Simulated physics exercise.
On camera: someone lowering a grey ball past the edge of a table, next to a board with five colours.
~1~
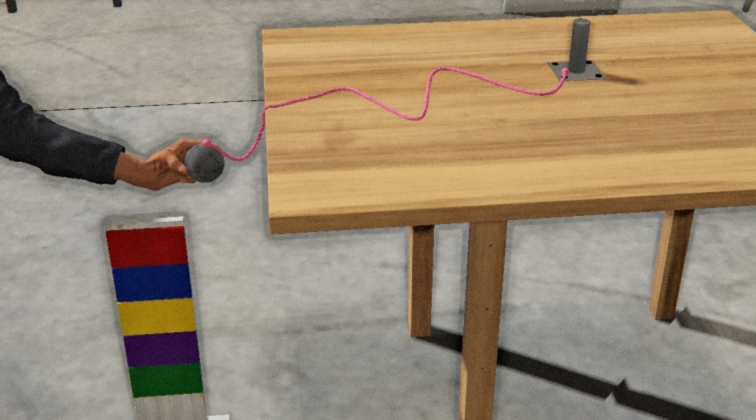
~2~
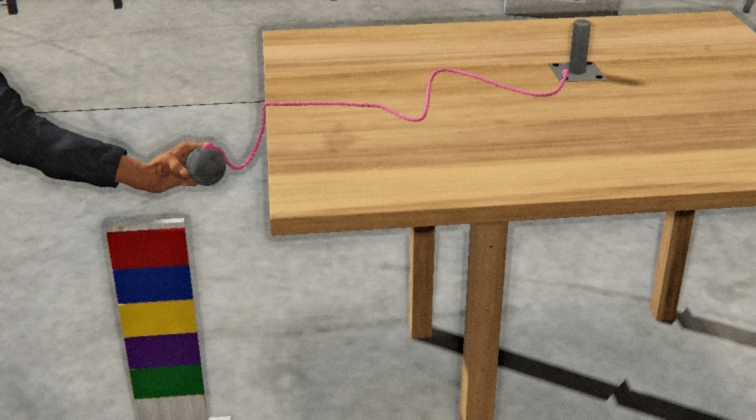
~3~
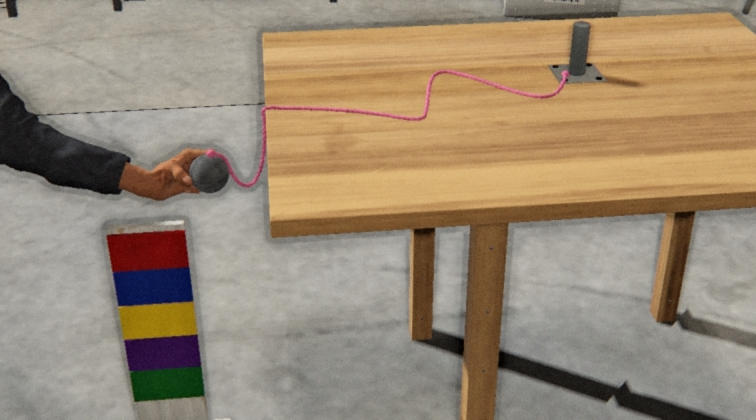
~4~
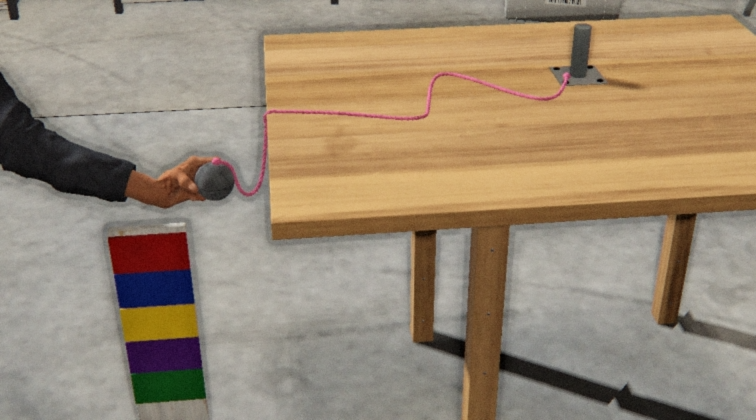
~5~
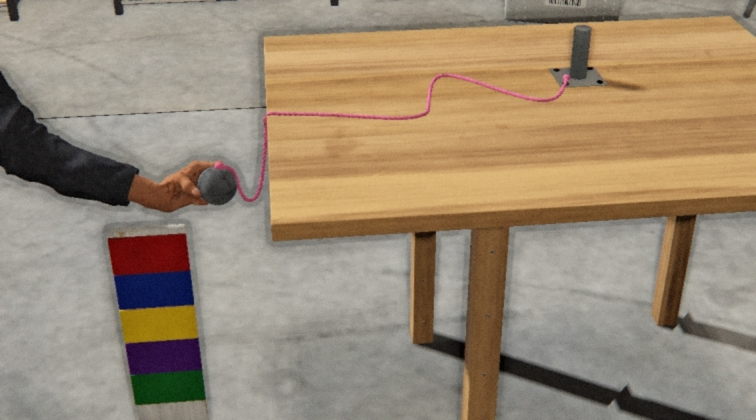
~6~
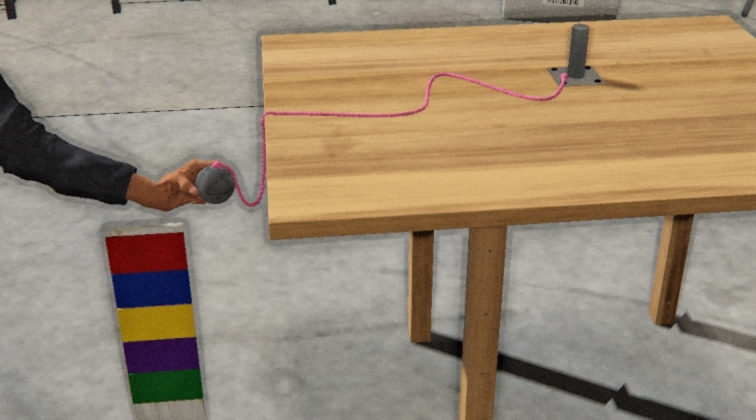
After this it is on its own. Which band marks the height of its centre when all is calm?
Its centre hangs level with the green band.
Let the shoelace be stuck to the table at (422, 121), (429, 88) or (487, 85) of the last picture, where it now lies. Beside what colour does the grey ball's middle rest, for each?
Try by try: Blue; yellow; purple.
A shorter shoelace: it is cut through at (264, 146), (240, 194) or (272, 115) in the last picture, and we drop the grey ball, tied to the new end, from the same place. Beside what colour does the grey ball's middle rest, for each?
In that order: Blue; purple; red.
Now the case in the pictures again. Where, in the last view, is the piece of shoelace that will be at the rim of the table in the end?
Near (389, 116).
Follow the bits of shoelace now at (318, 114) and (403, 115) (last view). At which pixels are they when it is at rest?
At (269, 171), then (277, 104).
Soon after, ball near (297, 341); level with green.
Then, ball near (279, 353); level with green.
At rest, ball near (285, 354); level with green. Its middle rests at the green band.
